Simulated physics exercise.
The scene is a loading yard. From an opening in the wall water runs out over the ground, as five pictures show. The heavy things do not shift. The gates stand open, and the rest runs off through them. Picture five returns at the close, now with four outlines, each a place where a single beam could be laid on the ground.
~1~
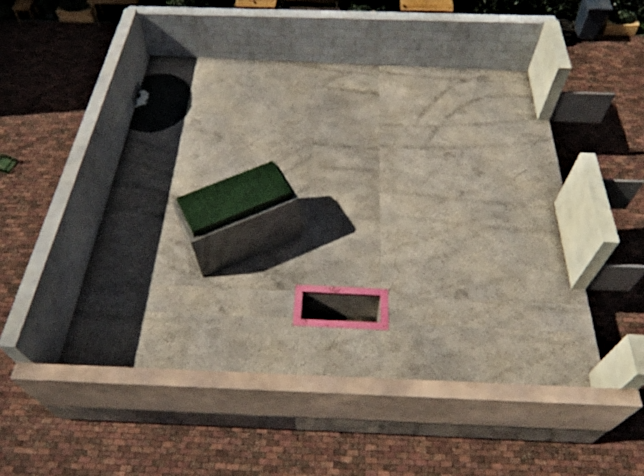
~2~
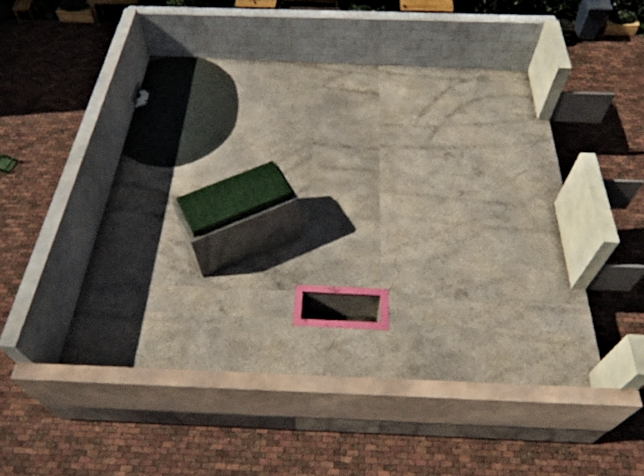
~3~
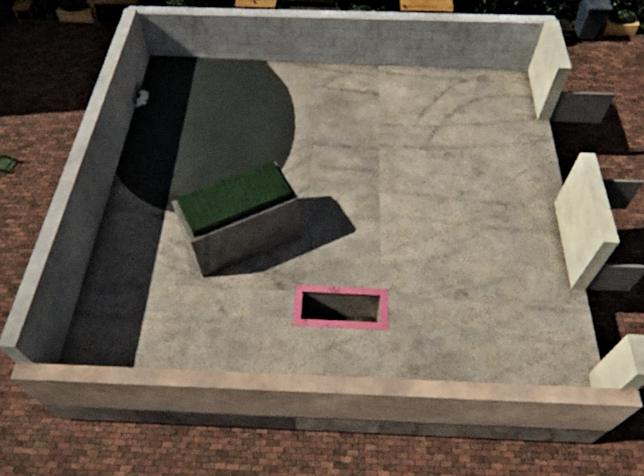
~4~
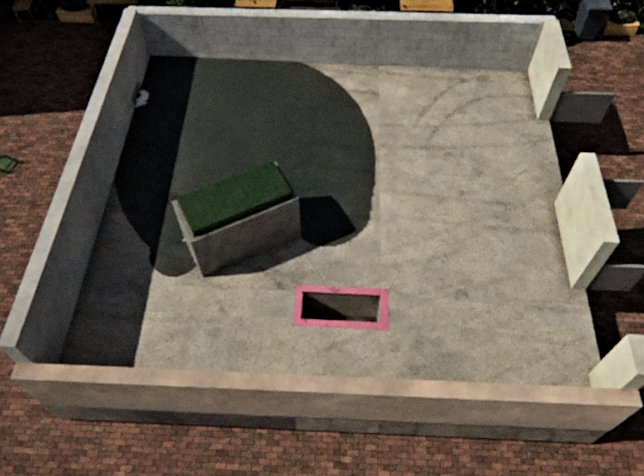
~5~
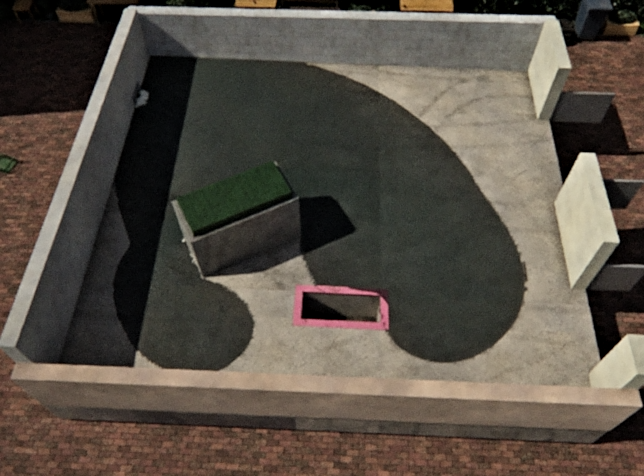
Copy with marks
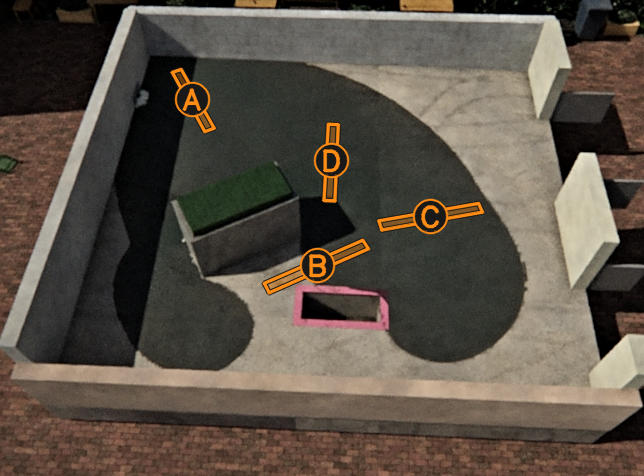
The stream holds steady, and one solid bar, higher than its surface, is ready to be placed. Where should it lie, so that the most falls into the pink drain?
Best: D.
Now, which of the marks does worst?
Place B.
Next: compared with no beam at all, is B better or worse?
It is worse.
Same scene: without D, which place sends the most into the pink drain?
C.
On the marked copy, A from (176, 70) to (209, 129); B from (266, 287) to (365, 244); C from (380, 225) to (480, 207); D from (329, 200) to (333, 124).
If A is chosen, about 4 % of the stream runs into the pink drain, about 96 % out by the gates.
If B is chosen, next to none of the stream runs into the pink drain, about 99 % out by the gates.
If C is chosen, about 11 % of the stream runs into the pink drain, about 89 % out by the gates.
If D is chosen, about 35 % of the stream runs into the pink drain, about 64 % out by the gates.
